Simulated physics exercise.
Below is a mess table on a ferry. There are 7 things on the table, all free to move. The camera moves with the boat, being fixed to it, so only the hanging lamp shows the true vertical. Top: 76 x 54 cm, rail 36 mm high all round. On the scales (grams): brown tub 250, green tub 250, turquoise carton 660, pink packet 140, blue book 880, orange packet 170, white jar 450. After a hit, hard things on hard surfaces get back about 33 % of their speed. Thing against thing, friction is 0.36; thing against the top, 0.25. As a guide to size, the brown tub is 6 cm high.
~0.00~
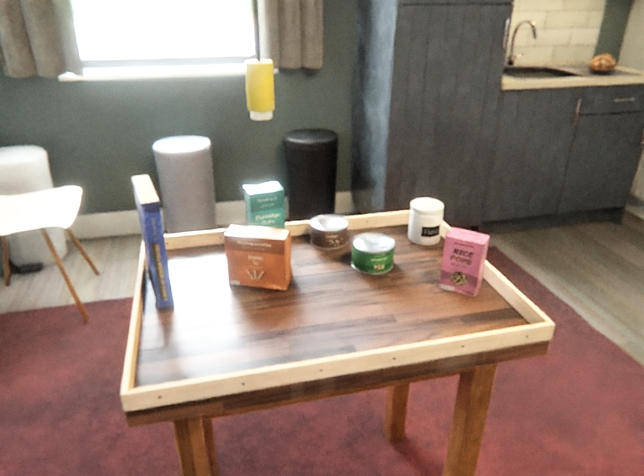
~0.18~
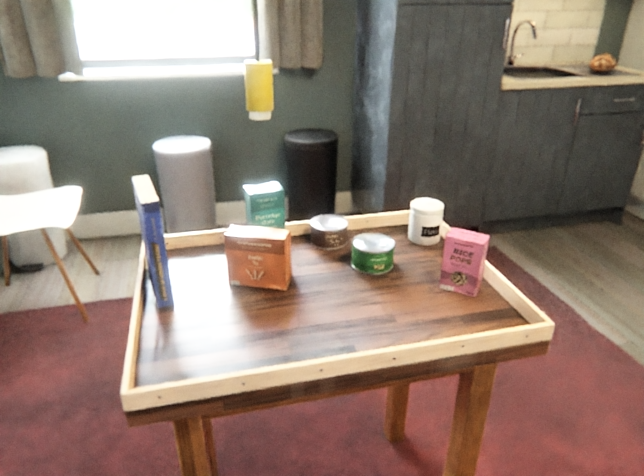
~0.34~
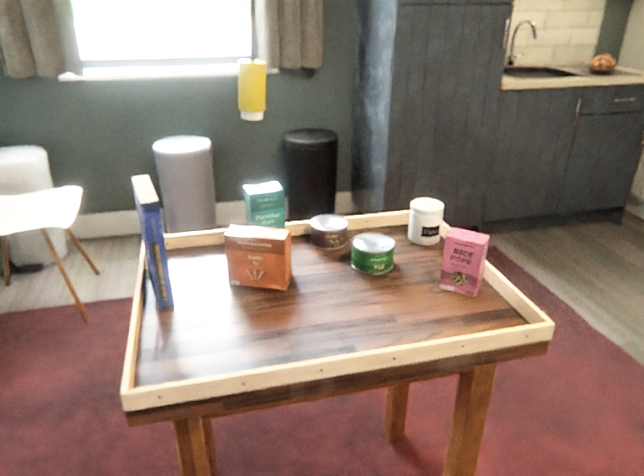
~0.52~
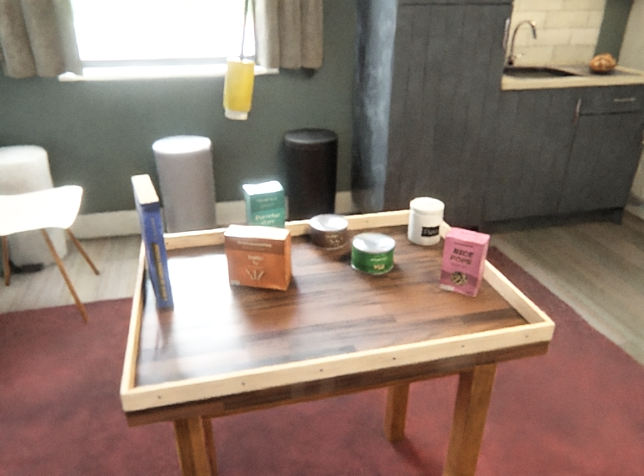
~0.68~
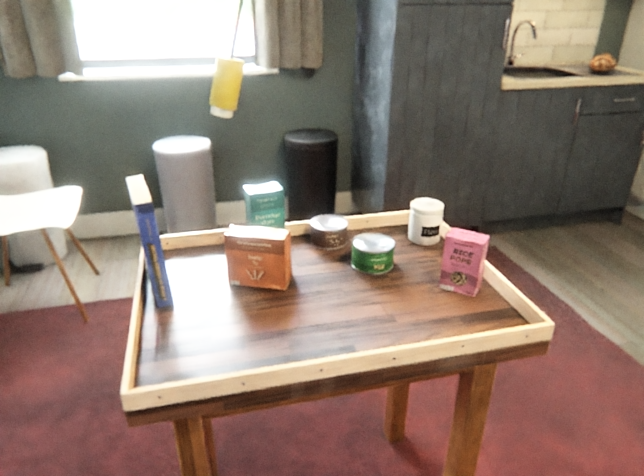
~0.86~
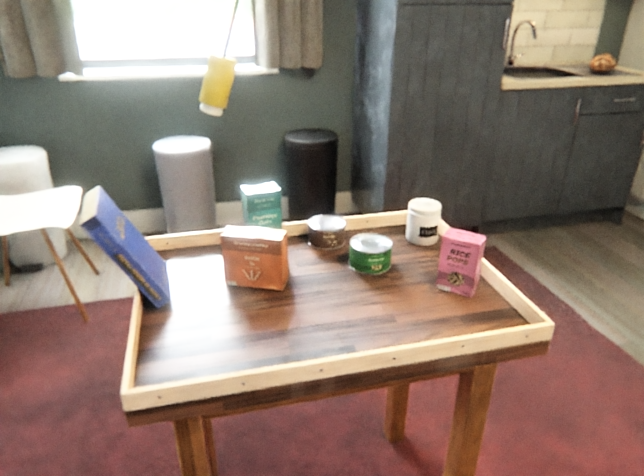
A rimmed wooden table stands on a red rug in a room with a kitchen counter, seen from slightly above in a steady view. A blue book stands upright at the left, with orange, turquoise and pink boxes, brown and green tubs and a white jar to its right. Behind them a hanging yellow lamp swings left, then the book tilts left over the rim as the other items shift slightly left.
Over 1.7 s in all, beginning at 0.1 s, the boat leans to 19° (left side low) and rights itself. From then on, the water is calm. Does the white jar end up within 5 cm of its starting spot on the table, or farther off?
It ends up farther off.
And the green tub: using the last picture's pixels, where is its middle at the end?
In the last picture it sits around (311, 260).
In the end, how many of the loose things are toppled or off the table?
I make it 1.
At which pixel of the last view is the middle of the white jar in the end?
It comes to a stop close to (364, 228).
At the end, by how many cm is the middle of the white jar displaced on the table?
It ends up around 17 cm from its start.
After 1.06 s, heel 18°, left side down; white jar slid 4 cm near (411, 223); pink packet slid 4 cm; turquoise carton slid 4 cm.
After 1.26 s, heel 13°, left side down; white jar slid 10 cm near (389, 225); turquoise carton slid 11 cm; pink packet slid 11 cm.
After 1.36 s, heel 10°, left side down; white jar slid 13 cm near (377, 226); turquoise carton slid 14 cm; pink packet slid 14 cm.
After 1.56 s, heel 3°, left side down; white jar slid 17 cm near (364, 228); pink packet slid 18 cm; turquoise carton slid 18 cm.
At rest (2.3 s), off the table, blue book; not toppled but over 5 cm from the start, brown tub, green tub, turquoise carton, pink packet, orange packet and white jar. Seen from the same camera at the end, white jar near (363, 228).
